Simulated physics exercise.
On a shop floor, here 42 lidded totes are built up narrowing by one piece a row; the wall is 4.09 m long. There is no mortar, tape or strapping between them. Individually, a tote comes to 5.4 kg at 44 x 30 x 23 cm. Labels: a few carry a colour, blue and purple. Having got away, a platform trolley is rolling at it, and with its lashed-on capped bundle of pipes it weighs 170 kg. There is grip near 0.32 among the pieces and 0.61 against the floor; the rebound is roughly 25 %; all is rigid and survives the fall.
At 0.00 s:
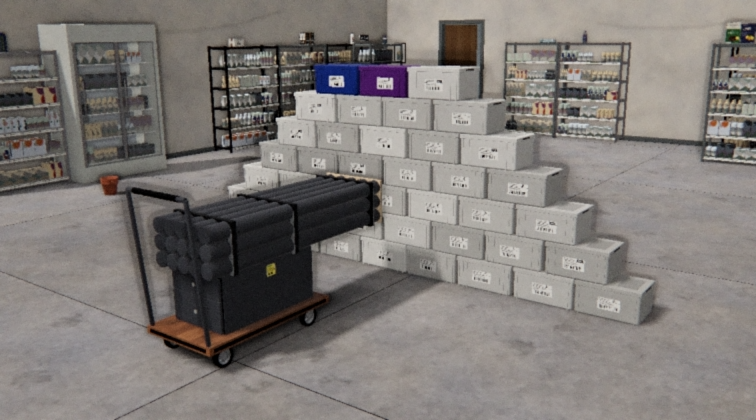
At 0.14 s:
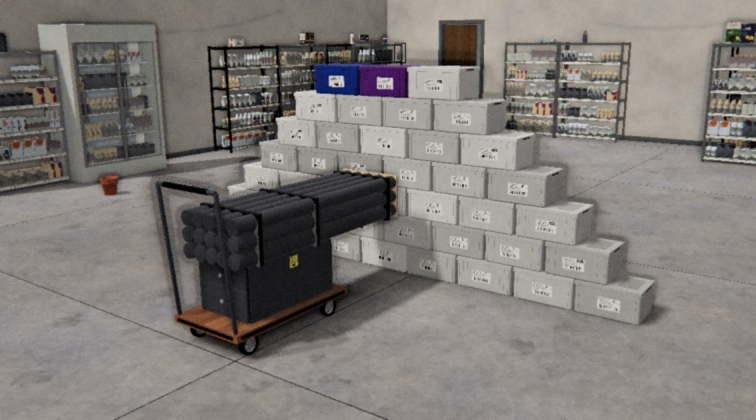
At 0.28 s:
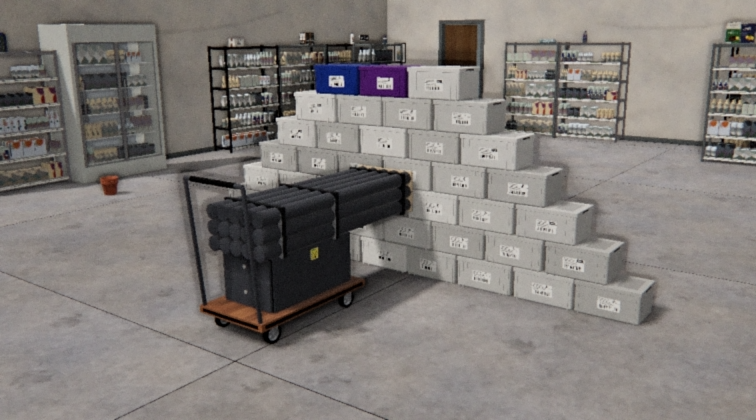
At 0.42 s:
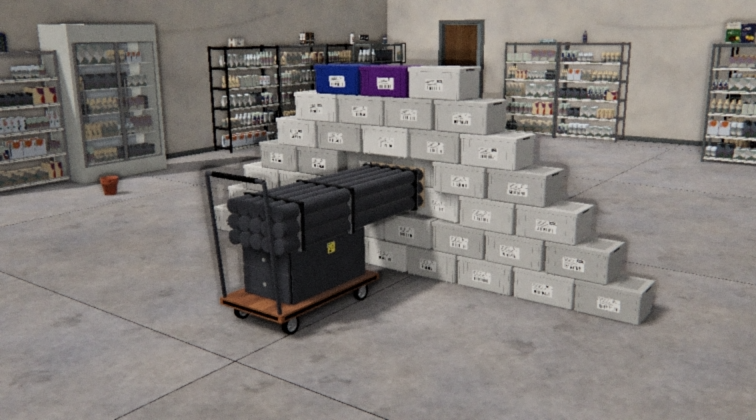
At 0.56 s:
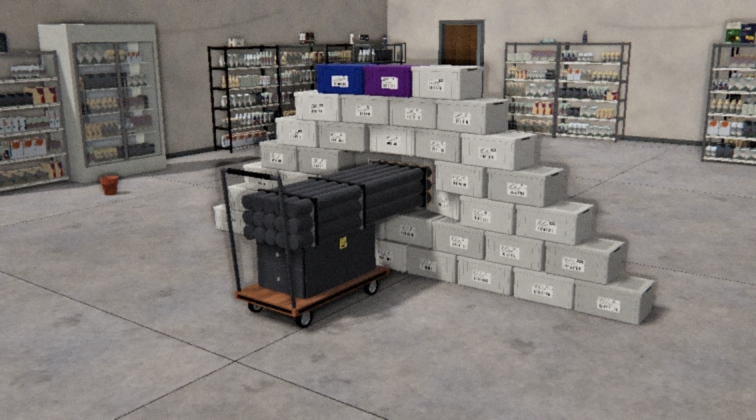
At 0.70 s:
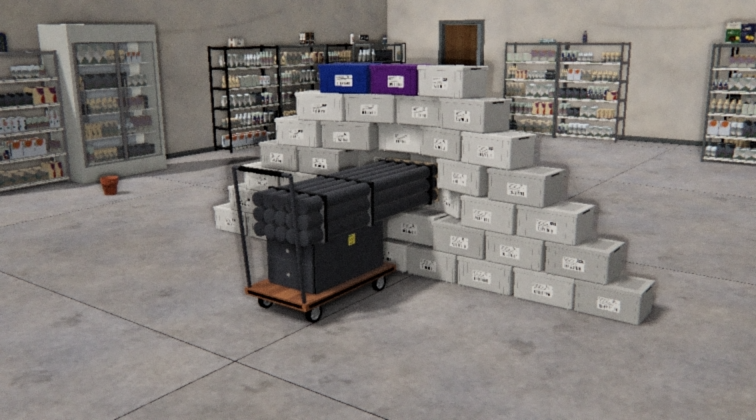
A stepped wall of pale lidded boxes stood on the shop floor as a trolley loaded with dark pipes rolled into it, pushing several middle boxes inward and shifting the blue and purple ones slightly right.
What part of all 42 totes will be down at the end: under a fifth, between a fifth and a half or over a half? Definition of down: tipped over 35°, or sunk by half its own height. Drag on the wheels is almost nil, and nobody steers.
Lab note - fraction down at the end: Between one fifth and one half.
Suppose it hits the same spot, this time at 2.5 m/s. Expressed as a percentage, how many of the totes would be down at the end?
I'd expect something near 10 per cent to go down.
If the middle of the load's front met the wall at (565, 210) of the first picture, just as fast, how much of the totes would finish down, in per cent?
With that change, something like 0 per cent of them end down.
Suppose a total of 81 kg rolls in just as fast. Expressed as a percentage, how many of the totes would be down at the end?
It would come to around 0 percent.
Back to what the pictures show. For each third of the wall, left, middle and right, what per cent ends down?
From the left: 10, then 70, then 20 percent.
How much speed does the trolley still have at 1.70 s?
It is moving at around 0.1 m/s.
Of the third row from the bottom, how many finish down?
That row ends with 2 down.
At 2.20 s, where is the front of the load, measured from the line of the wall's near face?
Some 65 centimetres.
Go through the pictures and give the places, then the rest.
In the first frame (we follow the side turned to the camera), load (377, 195) 44 cm short of the wall; purple tote (381, 82); blue tote (335, 80); no piece has moved.
Load (393, 190) 24 cm short of the wall; purple tote (381, 82), in the second frame.
Load (408, 185) 45 mm short of the wall; purple tote (381, 82), in the third frame.
Load (420, 181) 12 cm into the wall's line; purple tote (382, 82); 6 stirred so far, in the fourth frame.
Load (429, 178) 25 cm into the wall's line; purple tote (386, 82) displaced 58 mm; blue tote (338, 80) displaced 30 mm; 15 stirred so far, in the fifth frame.
Load (435, 176) 35 cm into the wall's line; purple tote (392, 81) displaced 14 cm; blue tote (342, 80) displaced 6 cm; 15 stirred so far, in the sixth frame.
Around 0.96 s, load 49 cm past the wall's line, still rolling; 2 of the 42 totes down; purple tote tipped 7°; blue tote displaced 14 cm.
Around 1.32 s, load 64 cm past the wall's line, still rolling; 12 of the 42 totes down; purple tote tipped 32°, 24 cm lower; blue tote tipped 22°.
Around 1.70 s, load 66 cm past the wall's line, still rolling; 17 of the 42 totes down; purple tote on its side; blue tote tipped 59°, 42 cm lower.
Around 2.20 s, load 64 cm past the wall's line, stopped; 17 of the 42 totes down; blue tote upside down; purple tote tipped 5°, 1.36 m lower.
Finally (4.1 s), load 64 cm past the wall's line, stopped; 17 of the 42 totes down; blue tote on its side; purple tote 1.38 m lower. That is 40 per cent. Seen by the last camera, middles, blue tote near (420, 191), purple tote near (445, 183).
